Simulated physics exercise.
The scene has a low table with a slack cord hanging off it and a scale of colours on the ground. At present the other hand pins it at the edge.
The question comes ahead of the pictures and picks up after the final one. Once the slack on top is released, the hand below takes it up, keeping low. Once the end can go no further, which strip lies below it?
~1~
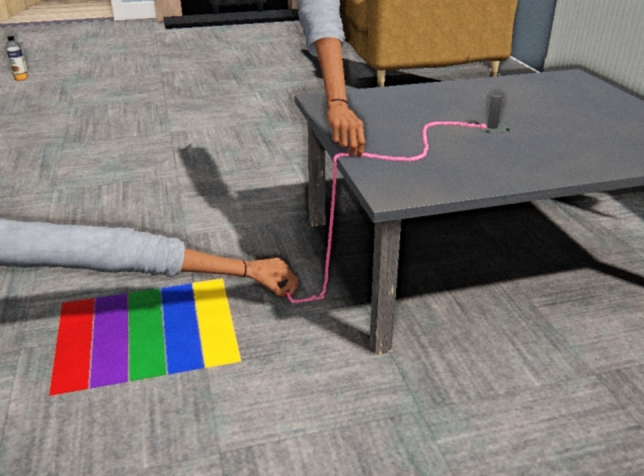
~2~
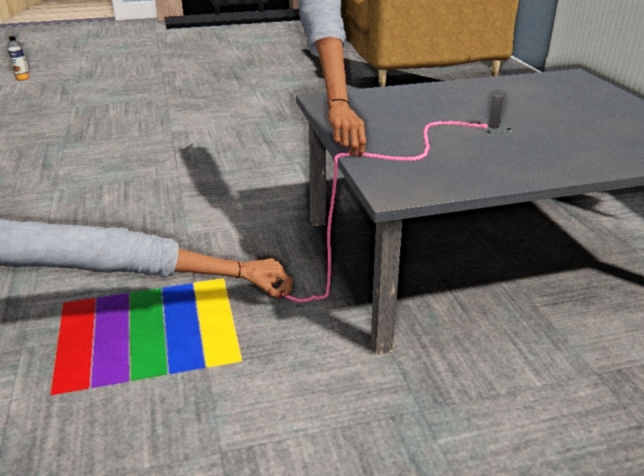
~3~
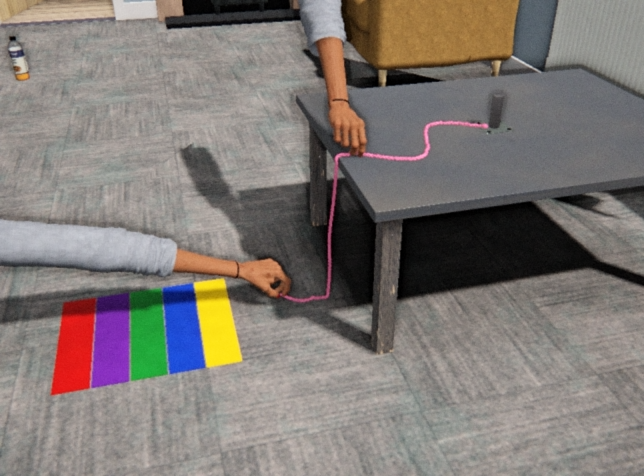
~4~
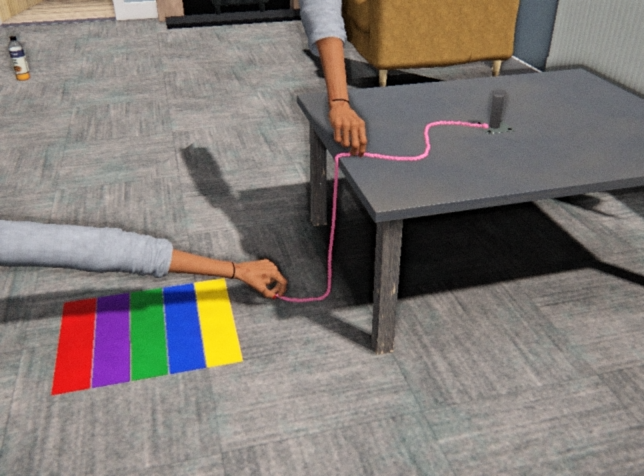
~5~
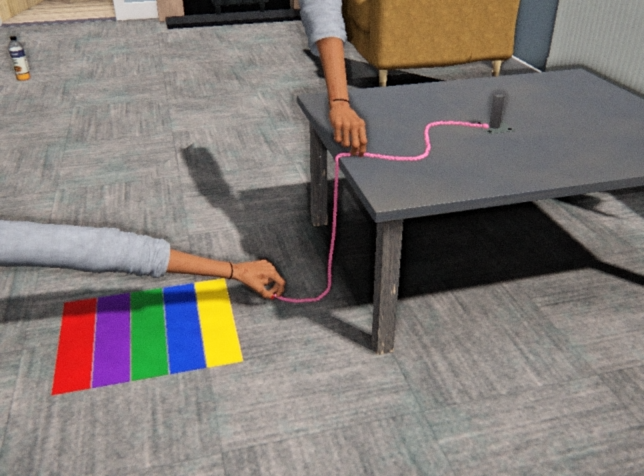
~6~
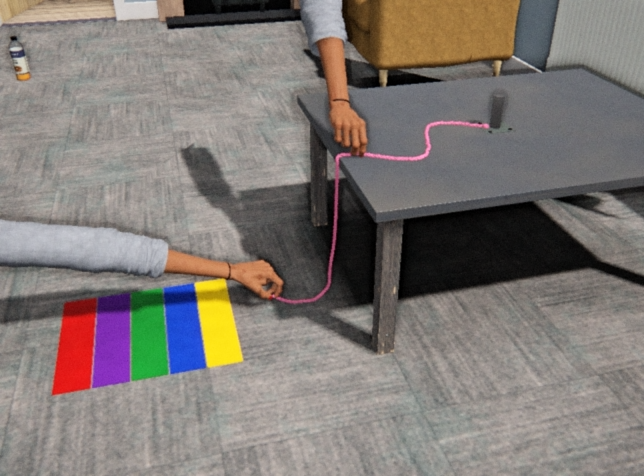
The purple strip lies below it.
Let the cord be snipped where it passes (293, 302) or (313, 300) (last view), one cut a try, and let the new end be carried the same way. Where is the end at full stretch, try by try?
Roughly (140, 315), (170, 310).
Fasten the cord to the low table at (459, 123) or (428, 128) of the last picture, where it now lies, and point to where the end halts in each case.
First (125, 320), then (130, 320).
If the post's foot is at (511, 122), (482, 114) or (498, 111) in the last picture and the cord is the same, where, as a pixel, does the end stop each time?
First close to (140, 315), next close to (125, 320), last close to (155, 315).
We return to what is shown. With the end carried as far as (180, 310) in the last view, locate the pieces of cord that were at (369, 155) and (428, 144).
First: (329, 183). Second: (392, 145).
Early on, end near (180, 310); over blue.
Midway, end near (137, 317); over green.
At the end of the slack, end near (111, 321); over purple. The purple one.
